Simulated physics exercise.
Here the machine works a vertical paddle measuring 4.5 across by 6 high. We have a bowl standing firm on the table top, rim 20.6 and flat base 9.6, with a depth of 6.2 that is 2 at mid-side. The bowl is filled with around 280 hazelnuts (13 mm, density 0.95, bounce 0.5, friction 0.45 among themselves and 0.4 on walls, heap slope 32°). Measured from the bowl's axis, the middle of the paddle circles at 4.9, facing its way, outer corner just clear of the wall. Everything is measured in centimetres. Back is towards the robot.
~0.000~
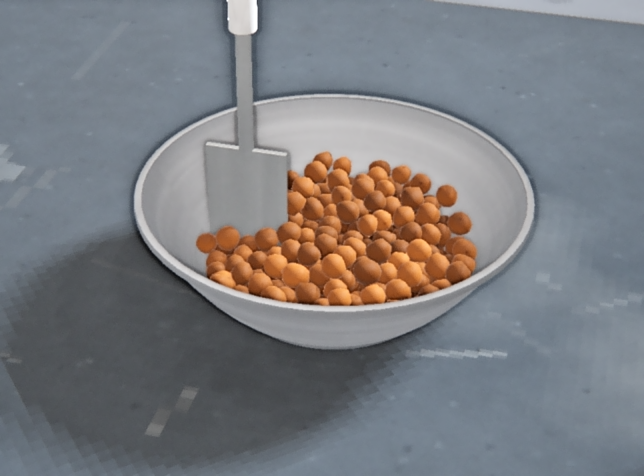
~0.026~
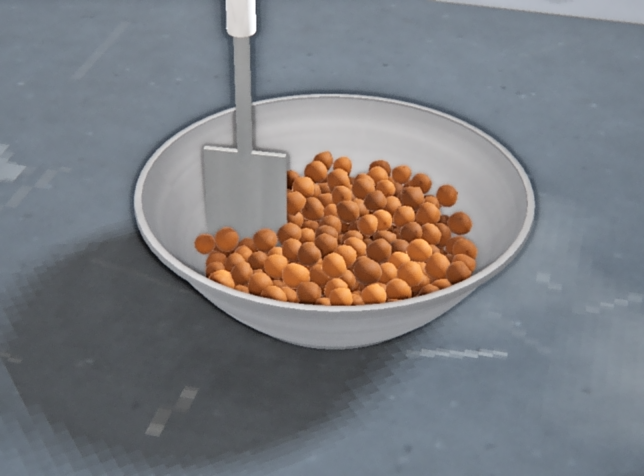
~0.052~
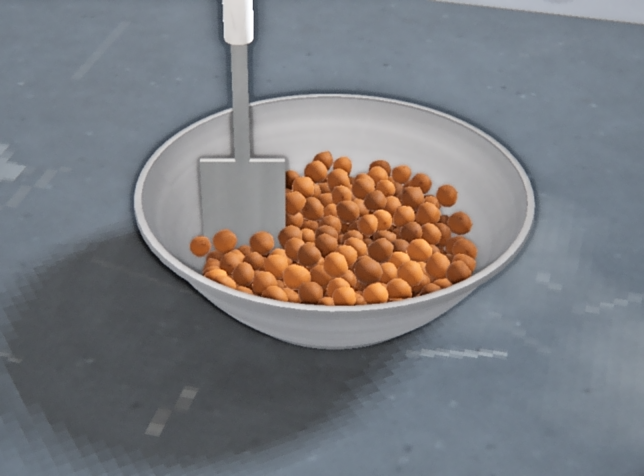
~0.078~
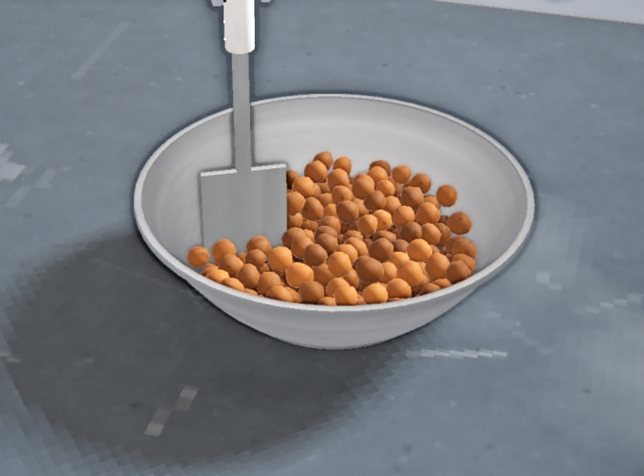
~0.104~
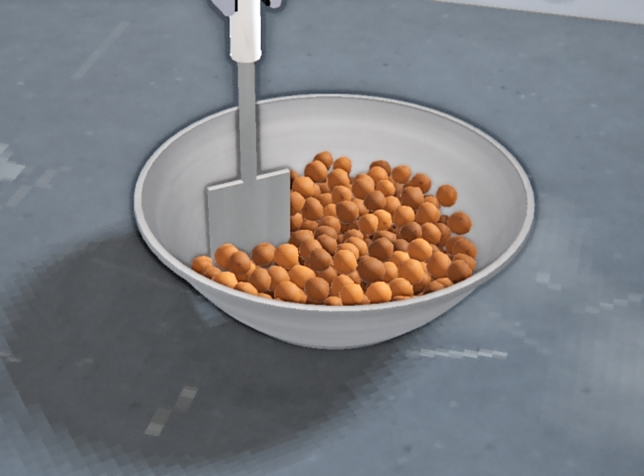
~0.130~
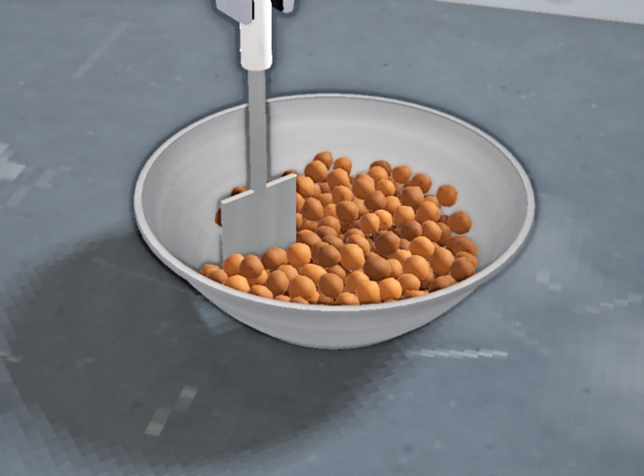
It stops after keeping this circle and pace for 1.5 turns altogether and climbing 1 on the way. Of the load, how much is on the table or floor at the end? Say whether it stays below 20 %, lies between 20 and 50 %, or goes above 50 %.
It stays below 20 %.
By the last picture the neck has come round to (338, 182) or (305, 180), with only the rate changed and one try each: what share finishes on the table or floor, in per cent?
Around 40 and 30 per cent respectively.
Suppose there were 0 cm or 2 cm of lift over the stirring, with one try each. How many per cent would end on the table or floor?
That gives about 15 per cent and 10 per cent, in order.
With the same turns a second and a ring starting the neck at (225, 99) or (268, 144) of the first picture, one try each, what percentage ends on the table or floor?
Roughly 5 % and 0 %.
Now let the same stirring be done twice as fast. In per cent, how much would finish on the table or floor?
In that case it comes to around 40 percent.
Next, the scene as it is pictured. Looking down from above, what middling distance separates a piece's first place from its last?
Some 8 centimetres or so.
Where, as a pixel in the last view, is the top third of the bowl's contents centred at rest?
The centre sits around (401, 220) in the last picture.
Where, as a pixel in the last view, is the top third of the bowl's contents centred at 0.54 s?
About (358, 148).
After 0.54 s, 243° round, highest piece 8 above the table; 265 in the bowl, 6 on the table or floor, 4 in flight or on the tool.
After 0.95 s, 75° round, highest piece 9 above the table; 259 in the bowl, 13 on the table or floor, 3 in flight or on the tool.
After 1.35 s, 180° round, highest piece 6 above the table; 250 in the bowl, 24 on the table or floor, 1 in flight or on the tool.
After 2.05 s, 180° round, highest piece 6 above the table; 250 in the bowl, 25 on the table or floor.
In the end, 250 in the bowl, 25 on the table or floor. That is 9 % on the table or floor.
